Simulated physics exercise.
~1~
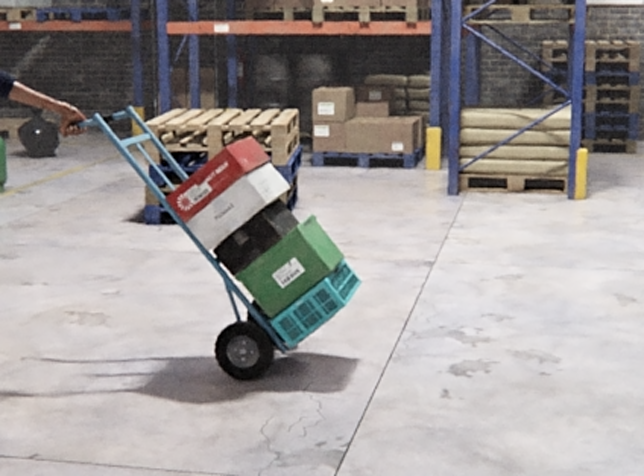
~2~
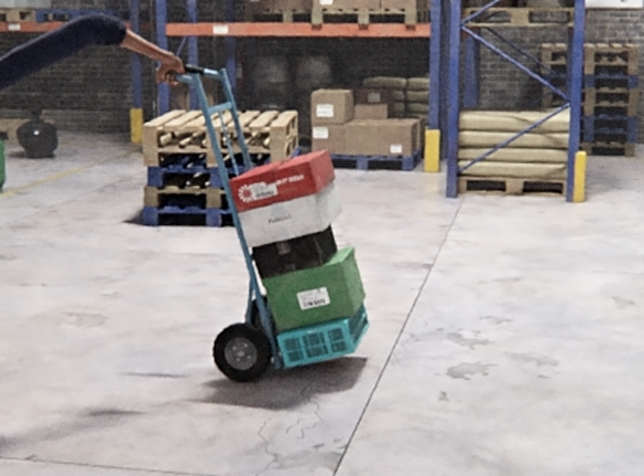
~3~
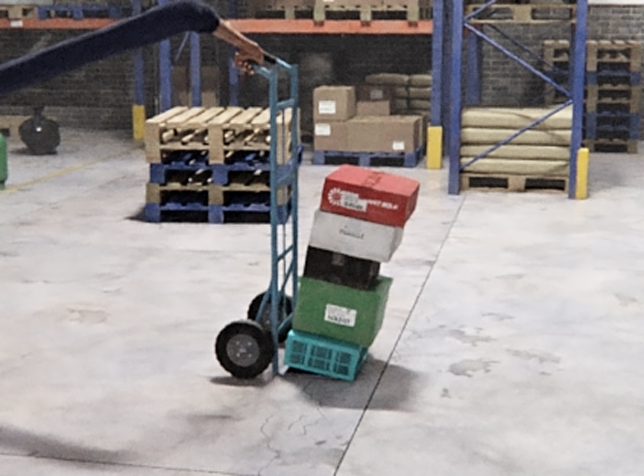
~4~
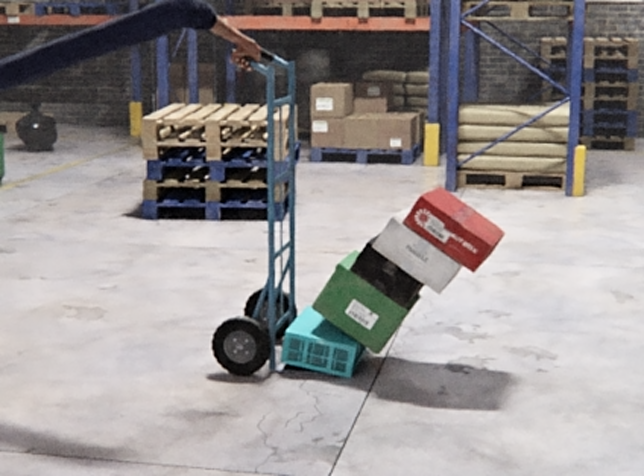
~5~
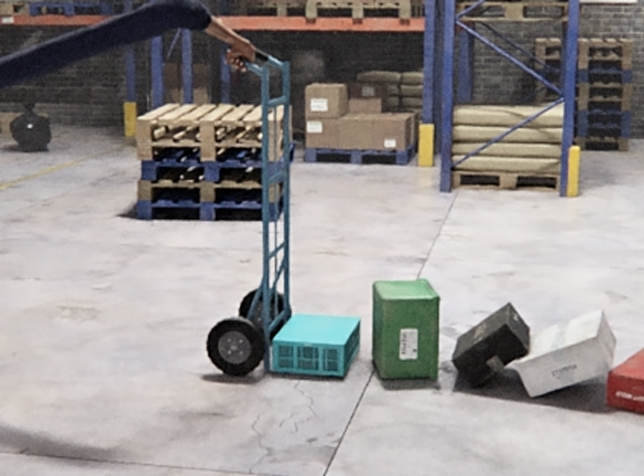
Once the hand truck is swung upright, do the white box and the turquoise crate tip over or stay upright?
The white box tips over and ends up on the floor to the right. The turquoise crate stays upright at the foot of the hand truck.
